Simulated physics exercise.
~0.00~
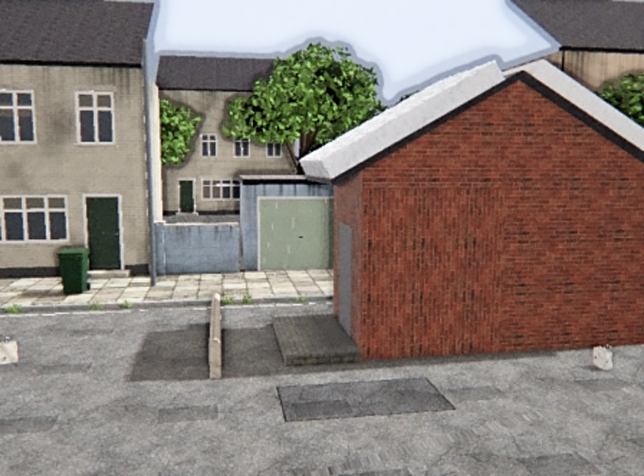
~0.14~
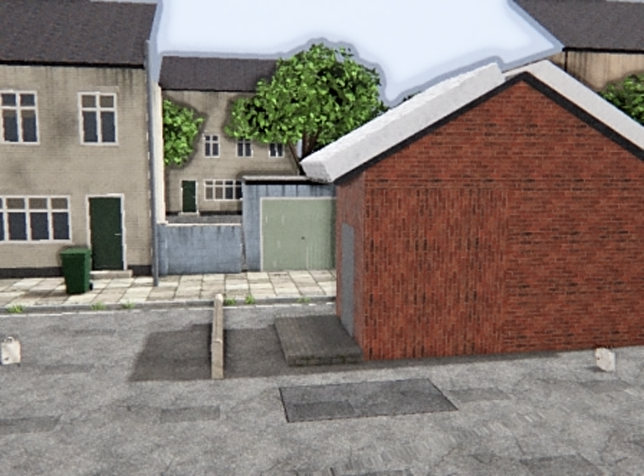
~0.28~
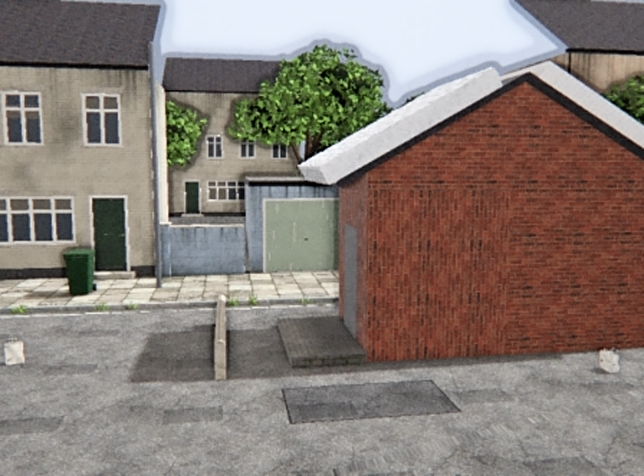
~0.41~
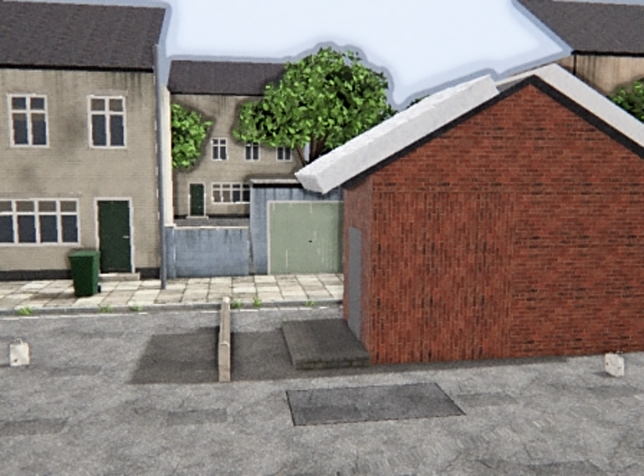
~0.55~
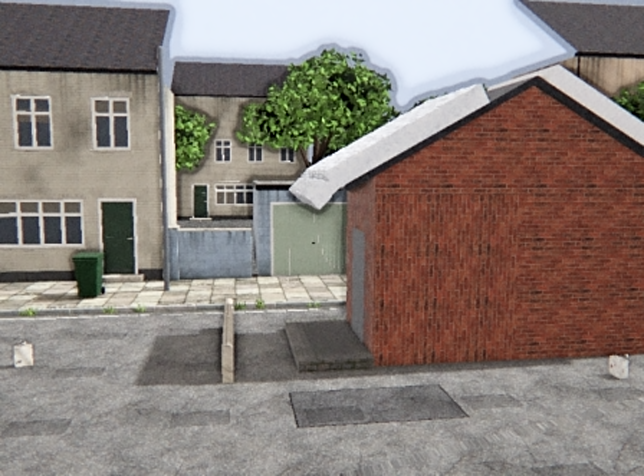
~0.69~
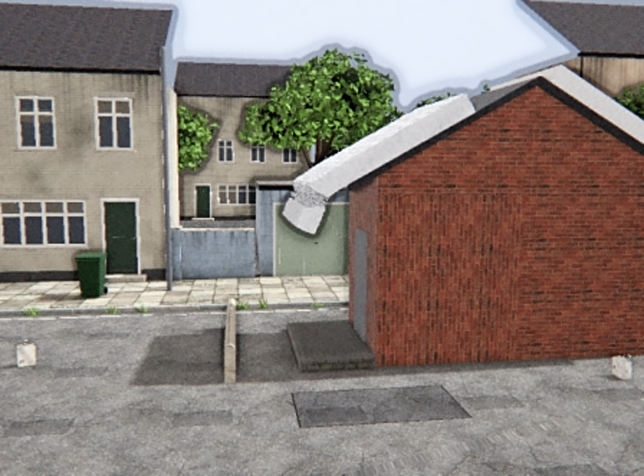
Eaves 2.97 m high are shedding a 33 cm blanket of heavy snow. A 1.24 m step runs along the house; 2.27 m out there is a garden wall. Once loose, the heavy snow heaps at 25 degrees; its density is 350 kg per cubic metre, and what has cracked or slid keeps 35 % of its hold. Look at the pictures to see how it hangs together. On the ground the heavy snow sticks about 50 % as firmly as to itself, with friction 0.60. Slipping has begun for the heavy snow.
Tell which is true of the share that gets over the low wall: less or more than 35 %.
It comes out more.
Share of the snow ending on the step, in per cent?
3 %, approx.
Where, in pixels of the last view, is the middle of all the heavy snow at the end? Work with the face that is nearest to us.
The spot is somewhere around (180, 368).
By 1.11 s, 54 % is still on the roof and 0 % is past the low wall.
By 1.61 s, none is still on the roof and 33 % is past the low wall.
By 2.10 s, none is still on the roof and 55 % is past the low wall.
By 2.60 s, none is still on the roof and 55 % is past the low wall.
By 3.10 s, at the end, none is still on the roof and 55 % is past the low wall.
